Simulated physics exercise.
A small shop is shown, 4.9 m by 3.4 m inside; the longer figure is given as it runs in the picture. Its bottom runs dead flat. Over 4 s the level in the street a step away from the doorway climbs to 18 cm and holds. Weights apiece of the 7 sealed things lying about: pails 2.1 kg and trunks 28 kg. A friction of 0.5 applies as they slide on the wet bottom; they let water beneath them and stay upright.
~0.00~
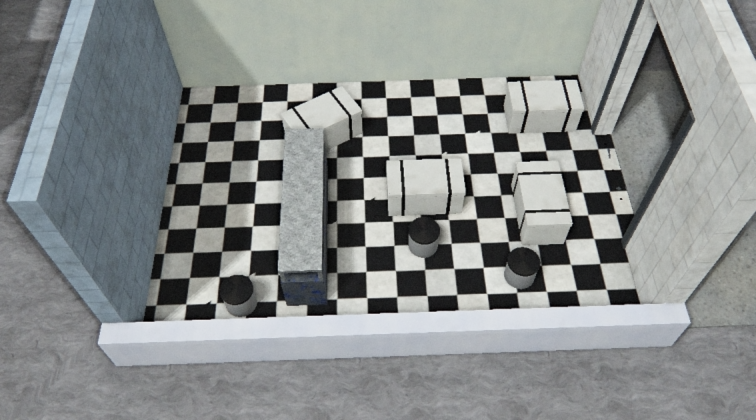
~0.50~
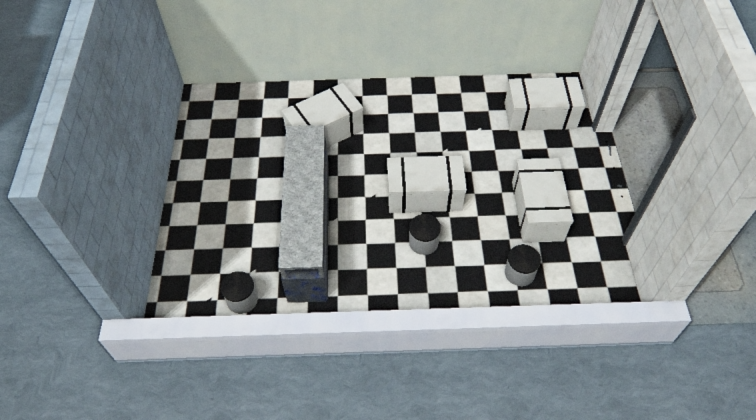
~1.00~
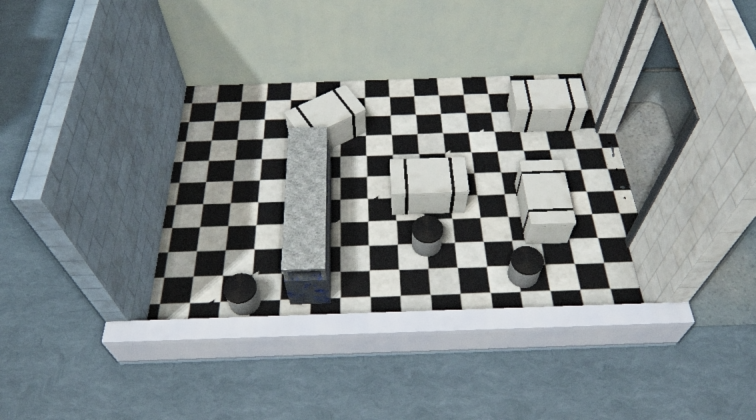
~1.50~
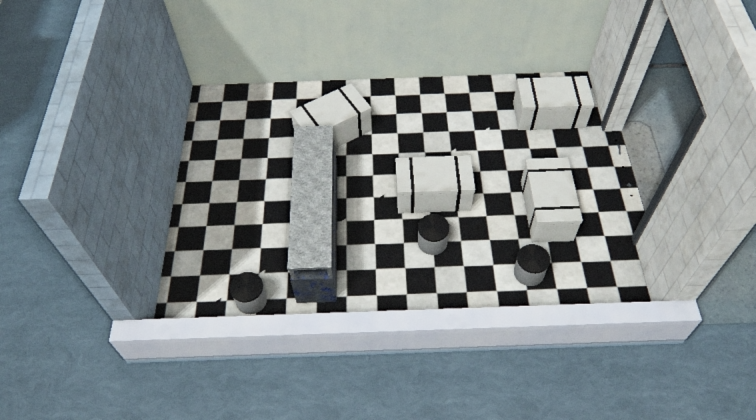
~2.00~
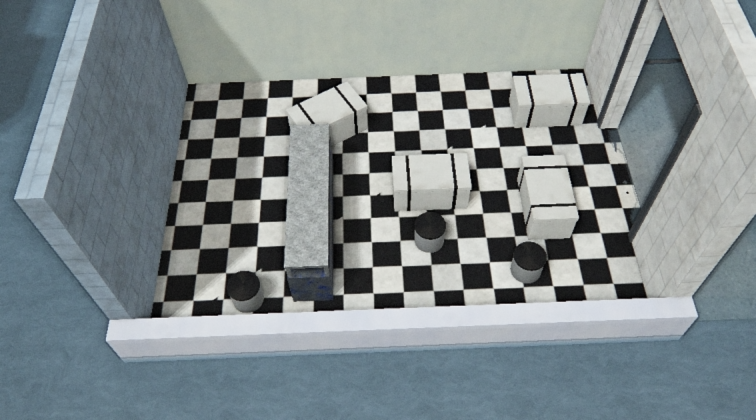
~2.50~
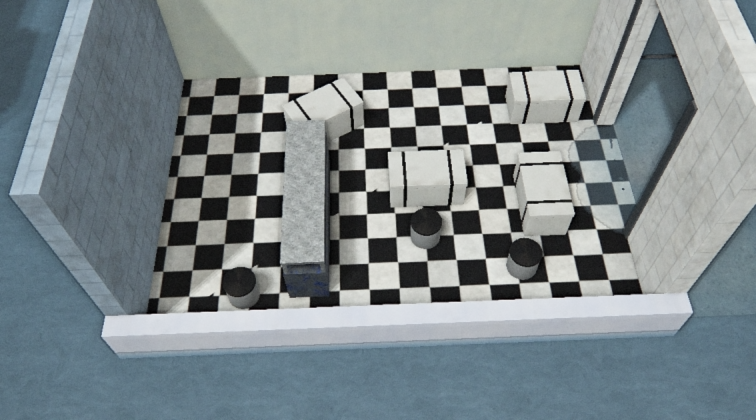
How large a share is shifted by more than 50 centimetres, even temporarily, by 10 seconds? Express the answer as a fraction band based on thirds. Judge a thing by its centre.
The band is at least two thirds.
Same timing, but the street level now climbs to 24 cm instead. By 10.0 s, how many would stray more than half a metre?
Then it comes to 6.
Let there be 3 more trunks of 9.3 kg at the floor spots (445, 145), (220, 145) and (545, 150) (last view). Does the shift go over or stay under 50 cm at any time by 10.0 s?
In turn: More, less, past it.
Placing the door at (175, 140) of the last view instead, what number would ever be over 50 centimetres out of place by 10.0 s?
That gives 3 of them.
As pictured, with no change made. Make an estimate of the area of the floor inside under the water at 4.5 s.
Roughly 4.5 m2.
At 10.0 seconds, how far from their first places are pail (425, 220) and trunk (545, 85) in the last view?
In that order: 60 cm, 0 cm.
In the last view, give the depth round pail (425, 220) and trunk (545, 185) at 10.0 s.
I'd estimate 9 cm for the first and 10 cm for the second.
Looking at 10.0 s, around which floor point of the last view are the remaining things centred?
I'd say about (359, 193) in the last view.
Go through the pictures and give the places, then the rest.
A pail at (236, 289) rests on the ground; a pail at (524, 261) rests on the ground; water covers 0.0 m2; 0 of 7 have shifted, in the first picture.
A pail at (237, 286), on the bottom; a pail at (525, 258) rests on the ground; water covers 0.0 m2; 0 of 7 have shifted, in the second picture.
A pail at (240, 288) rests on the ground; a pail at (527, 260) rests on the ground; water covers 0.0 m2; 0 of 7 have shifted, in the third picture.
A pail at (246, 286), on the bottom; a pail at (534, 258), on the bottom; 0.0 m2 under water; 0 of 7 have shifted, in the fourth picture.
A pail at (243, 285) rests on the ground; a pail at (530, 255) rests on the ground; water covers 0.0 m2; 0 of 7 have shifted, in the fifth picture.
A pail at (239, 281) rests on the ground; a pail at (526, 252), on the bottom; water covers 0.4 m2; 0 of 7 have shifted, in the sixth picture.
After 3.5 s 0 of 7 are over 50 cm from their spots; 0 afloat.
After 4.5 s 0 of 7 are over 50 cm from their spots; 0 afloat.
After 7.0 s 2 of 7 are over 50 cm from their spots; 1 afloat.
After 10.0 s 6 of 7 are over 50 cm from their spots, and 6 have been at some point; 5 afloat.
